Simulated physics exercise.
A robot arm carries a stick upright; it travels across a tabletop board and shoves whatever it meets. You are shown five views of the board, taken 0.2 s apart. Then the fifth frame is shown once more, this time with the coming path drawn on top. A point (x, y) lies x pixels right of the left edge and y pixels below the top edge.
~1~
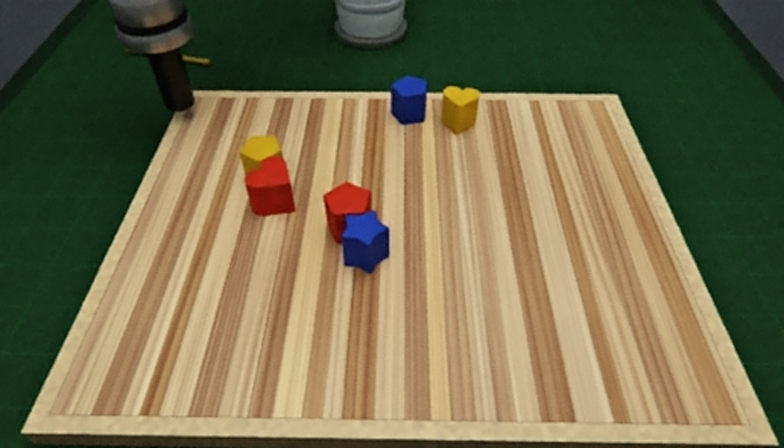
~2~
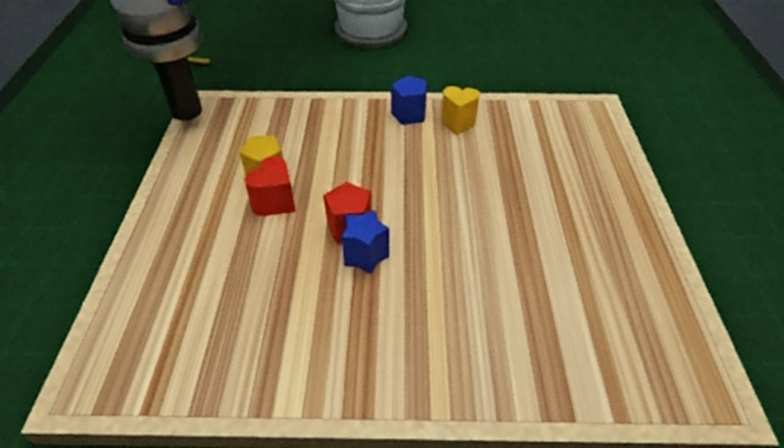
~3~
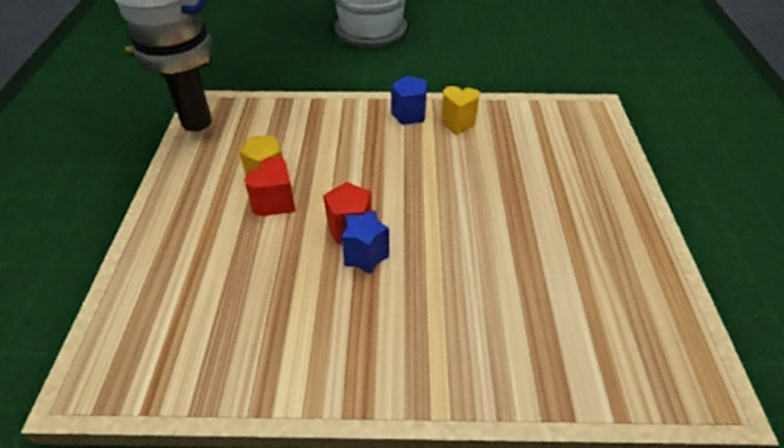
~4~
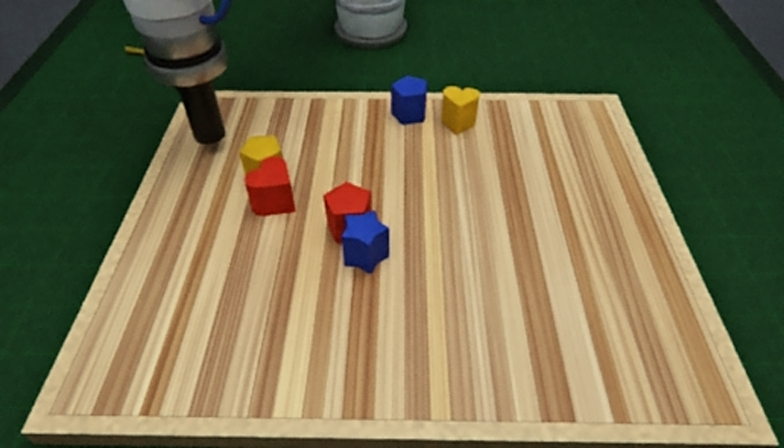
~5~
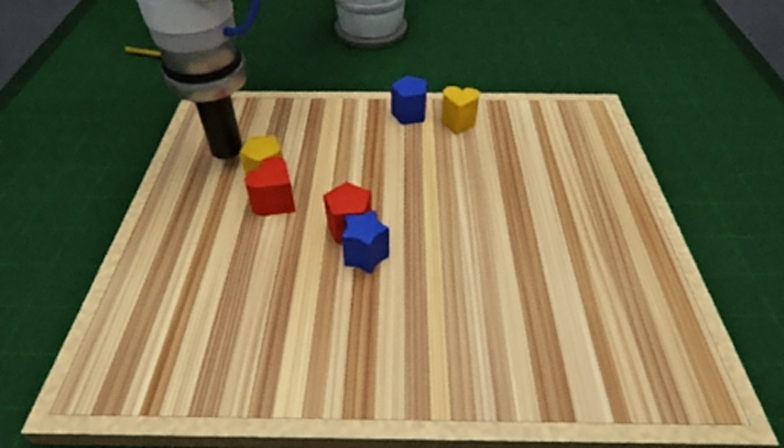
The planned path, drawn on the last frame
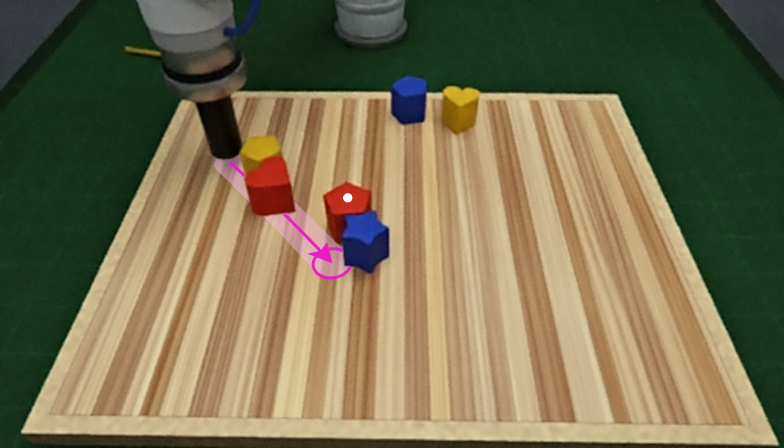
On a striped wooden board, a dark stick moves down and right toward still blocks.
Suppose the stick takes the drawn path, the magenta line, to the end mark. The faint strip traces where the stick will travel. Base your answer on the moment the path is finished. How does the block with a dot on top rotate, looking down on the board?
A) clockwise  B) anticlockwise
It's B.
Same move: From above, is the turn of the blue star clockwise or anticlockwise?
Clockwise, looking down.
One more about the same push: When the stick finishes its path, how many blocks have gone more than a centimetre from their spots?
Looking at the path, I think three or more of the blocks end up more than 1 cm away.
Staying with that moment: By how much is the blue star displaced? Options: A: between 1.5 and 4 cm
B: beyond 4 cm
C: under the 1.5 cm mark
The one that fits is A, between 1.5 and 4 cm.
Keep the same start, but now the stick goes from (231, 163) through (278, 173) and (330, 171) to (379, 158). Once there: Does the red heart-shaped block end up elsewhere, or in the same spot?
Here the red heart-shaped block moves off its spot.
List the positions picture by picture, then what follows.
The first frame shows tip of the stick (180, 104), middles of tops, yellow pentagon (261, 146), red heart-shaped block (269, 173), red pentagon (348, 198), blue star (364, 226).
The second frame shows stick (188, 112), nothing pushed.
The third frame shows stick (197, 123), nothing pushed.
The fourth frame shows stick (210, 135), nothing pushed.
The fifth frame shows stick (227, 150), yellow pentagon (261, 146), red heart-shaped block (269, 173), red pentagon (348, 198), blue star (364, 226).
The line goes from (231, 163) directly to (332, 263); the dot is on the red pentagon.
The first path, step by step. One third of the way, stick (259, 180); yellow pentagon (292, 155), turned 40° anticlockwise; red heart-shaped block (285, 181), turned 55° clockwise.
Two thirds of the way, stick (293, 212); yellow pentagon (296, 156), turned 55° anticlockwise; red heart-shaped block (330, 202); red pentagon (373, 198); blue star (367, 229).
At the end, stick (330, 250); yellow pentagon (296, 156), turned 55° anticlockwise; red heart-shaped block (362, 220), turned 60° anticlockwise; red pentagon (390, 193), turned 35° anticlockwise; blue star (391, 243), turned 30° clockwise.
